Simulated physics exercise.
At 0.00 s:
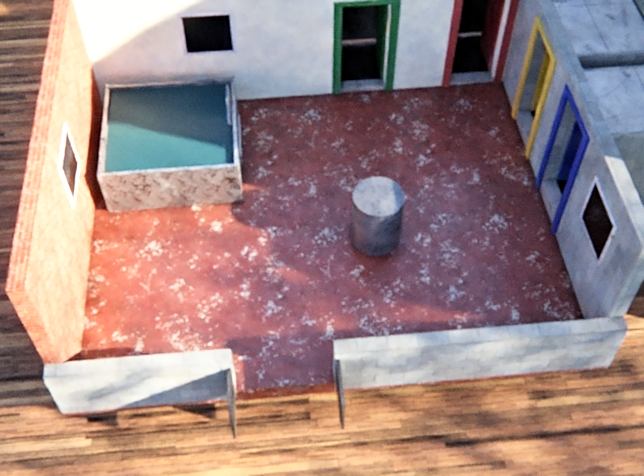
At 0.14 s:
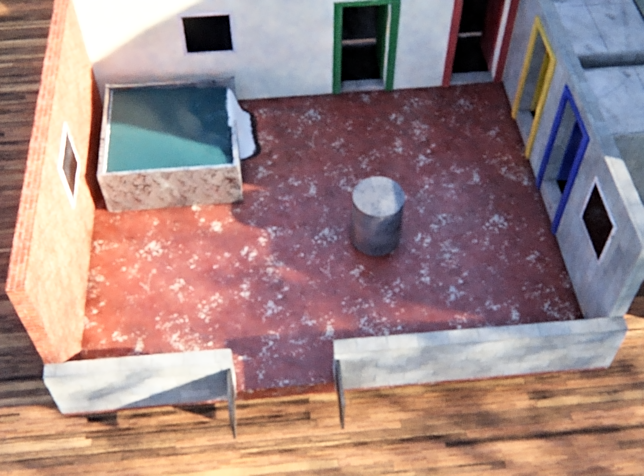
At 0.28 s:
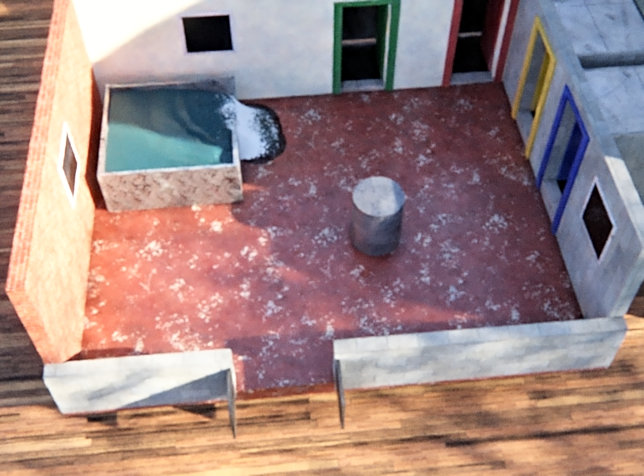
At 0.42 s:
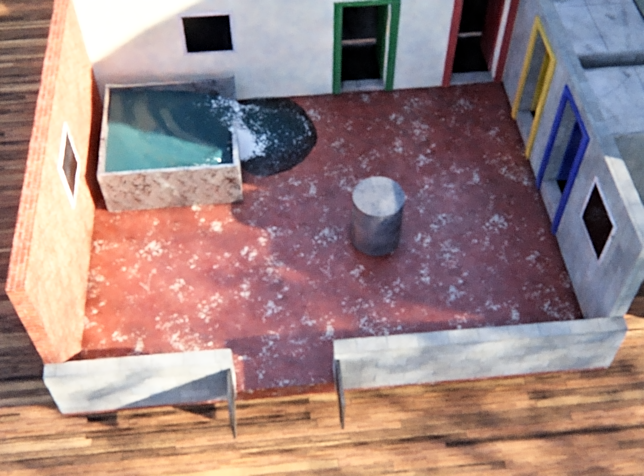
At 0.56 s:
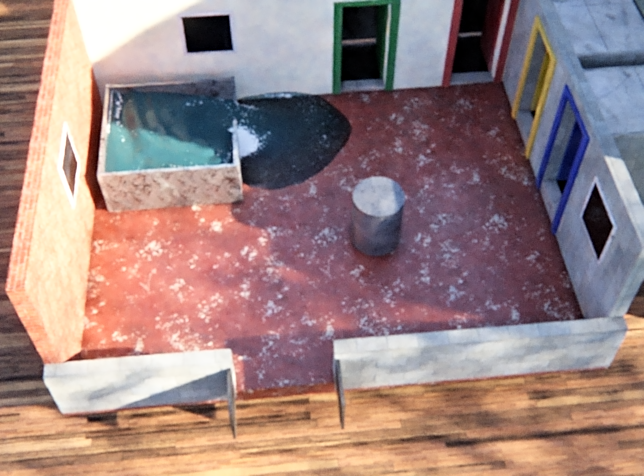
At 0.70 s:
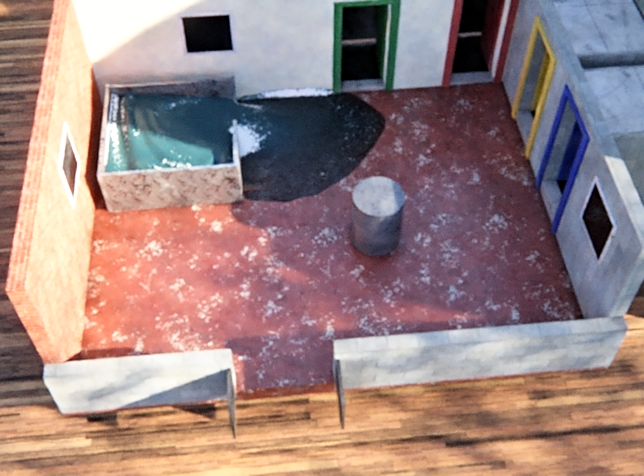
Dark water burst through the right side of the open tank in the back court, foaming at the gap, then spread across the red floor in a widening pool along the white back wall.
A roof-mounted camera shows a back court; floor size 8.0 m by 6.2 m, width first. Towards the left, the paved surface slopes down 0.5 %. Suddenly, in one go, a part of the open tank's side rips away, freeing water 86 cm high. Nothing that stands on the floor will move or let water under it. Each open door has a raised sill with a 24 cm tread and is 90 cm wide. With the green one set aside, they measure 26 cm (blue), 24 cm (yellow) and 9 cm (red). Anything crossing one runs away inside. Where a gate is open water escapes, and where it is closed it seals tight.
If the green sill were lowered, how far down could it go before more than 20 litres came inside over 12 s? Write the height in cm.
Down to about 12.5 cm.
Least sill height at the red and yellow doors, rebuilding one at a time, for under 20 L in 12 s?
Roughly 26 cm for the red door and roughly 30 cm for the yellow door.
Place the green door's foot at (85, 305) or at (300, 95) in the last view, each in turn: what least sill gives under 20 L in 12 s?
9.5 and 27 cm.
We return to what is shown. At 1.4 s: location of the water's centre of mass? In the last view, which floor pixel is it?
I'd say around (223, 152).
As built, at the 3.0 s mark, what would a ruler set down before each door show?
In cm: Red 18, green 13, yellow 35, blue 21.
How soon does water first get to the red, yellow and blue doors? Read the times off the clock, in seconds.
Red at 1.3 s, yellow at 1.5 s and blue at 2.2 s.
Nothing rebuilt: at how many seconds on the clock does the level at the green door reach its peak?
Roughly 1.4 s.
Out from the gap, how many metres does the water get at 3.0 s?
Around 6.8 m out.
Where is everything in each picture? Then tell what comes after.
The first frame shows still water, 86 cm deep, in the open tank at (170, 127); the green door at (365, 51) is dry.
In the second frame, the gap is at (235, 125), the front 0.3 m out at (254, 153); the back of the open tank holds 86 cm.
In the third frame, the front is at (282, 142), 0.9 m from the gap at (235, 126); 1.0 m2 of floor is wet, 86 cm left at the back.
In the fourth frame, the gap is at (235, 127), the front 1.5 m out at (313, 138); the back of the open tank holds 86 cm.
In the fifth frame, water pours out at (235, 127) and has run 2.1 m, to (347, 131); about 8 cm deep outside, 84 cm at the back.
In the sixth frame, water pours out at (235, 126) and has run 2.8 m, to (380, 126); about 7 cm deep outside, 76 cm at the back; 0.3 m in a straight line remain to the green door at (365, 51).
After 1.4 s water covers 30 % of the floor, deepest (48 cm) near (243, 127); 17 cm at the green door, 4 litres in over its 8 cm sill.
After 3.0 s water covers 45 % of the floor, deepest (38 cm) near (500, 109); 13 cm at the green door, 44 litres in over its 8 cm sill.
After 12.0 s water covers 95 % of the floor, deepest (16 cm) near (105, 111); 8 cm at the green door, 62 litres in over its 8 cm sill.
At the green door as built, the water arrived by 0.8 s and peaked near 17 cm at 1.4 s.
Run again over the same 12 s with other heights there, 40 litres in over 10 cm, 7 litres over 16 cm. The limit of 20 litres is kept from about 12.5 cm up.
